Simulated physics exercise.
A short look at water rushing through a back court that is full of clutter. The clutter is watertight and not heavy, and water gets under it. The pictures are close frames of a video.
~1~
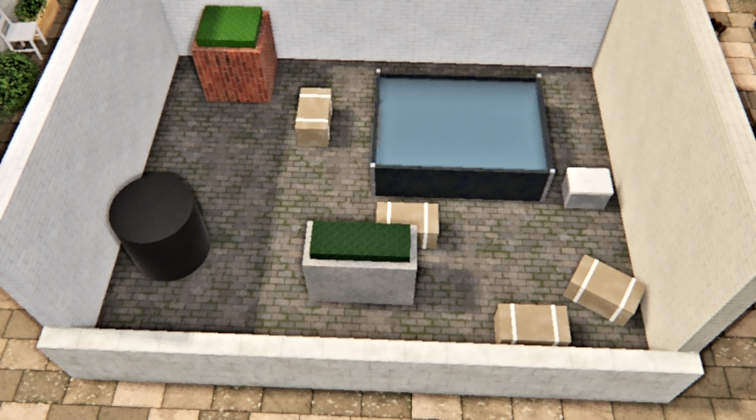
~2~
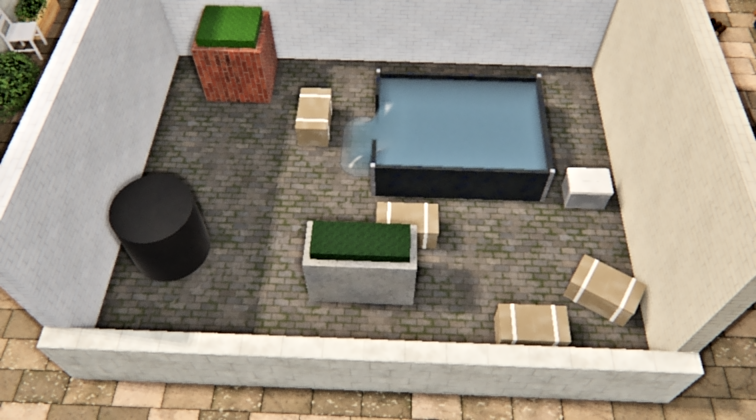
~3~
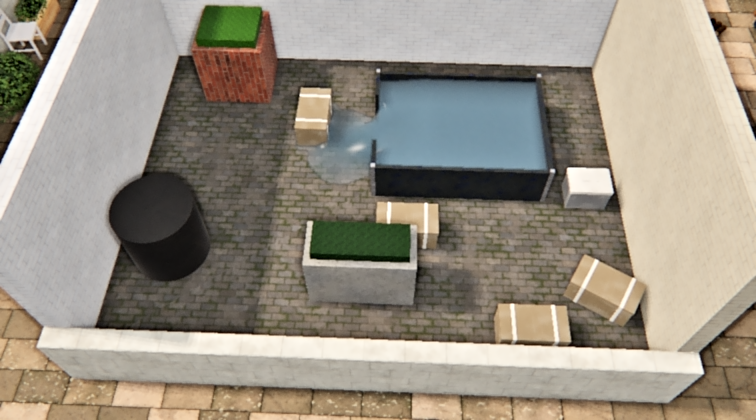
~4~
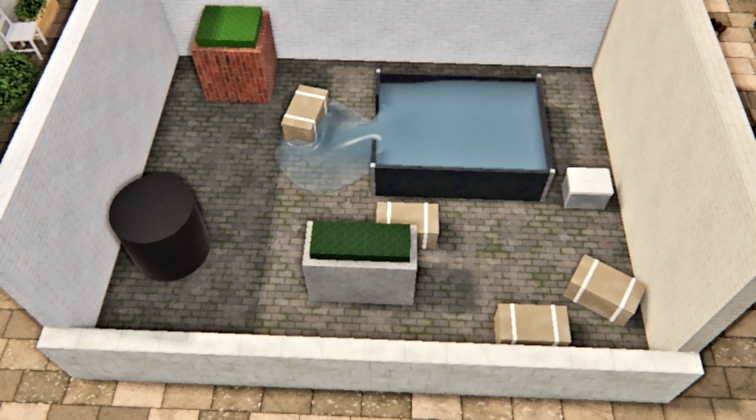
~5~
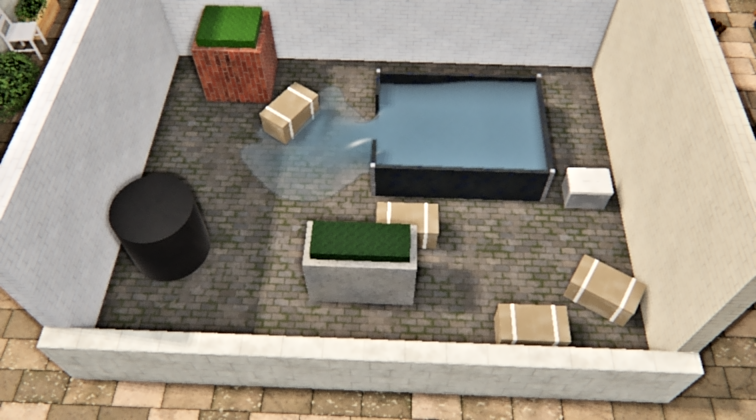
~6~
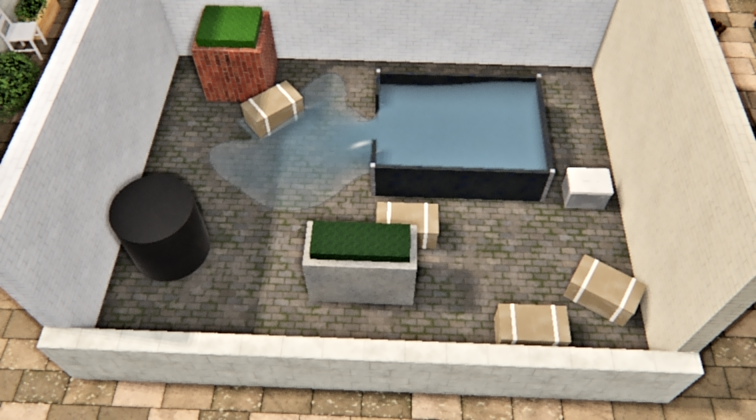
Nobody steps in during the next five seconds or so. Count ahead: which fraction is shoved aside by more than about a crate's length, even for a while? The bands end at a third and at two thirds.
It is not even a third.
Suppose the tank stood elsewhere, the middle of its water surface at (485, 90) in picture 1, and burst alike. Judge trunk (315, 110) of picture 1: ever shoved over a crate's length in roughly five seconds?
Answer: Pushed that far.
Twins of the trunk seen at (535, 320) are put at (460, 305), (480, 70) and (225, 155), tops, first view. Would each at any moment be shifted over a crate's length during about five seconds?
As listed: Never so far, never so far, pushed that far.
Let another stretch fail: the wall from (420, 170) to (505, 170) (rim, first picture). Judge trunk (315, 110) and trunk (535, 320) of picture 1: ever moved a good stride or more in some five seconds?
In turn: Less than that, shifted that much.
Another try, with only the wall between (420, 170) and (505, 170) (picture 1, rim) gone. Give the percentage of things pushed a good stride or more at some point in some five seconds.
Roughly 80 per cent.
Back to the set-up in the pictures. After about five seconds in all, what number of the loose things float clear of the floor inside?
It comes to 1.
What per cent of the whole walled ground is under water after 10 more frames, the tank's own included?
Close to 45 %.
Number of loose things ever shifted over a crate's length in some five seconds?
I count 1.
A moment on, 1 of 5 are well off their spots; 0 afloat.
Next, 1 of 5 are well off their spots; 1 afloat.
Later, 1 of 5 are well off their spots; 1 afloat.
In the end, 1 of 5 are well off their spots, and 1 have been at some point; 1 afloat.
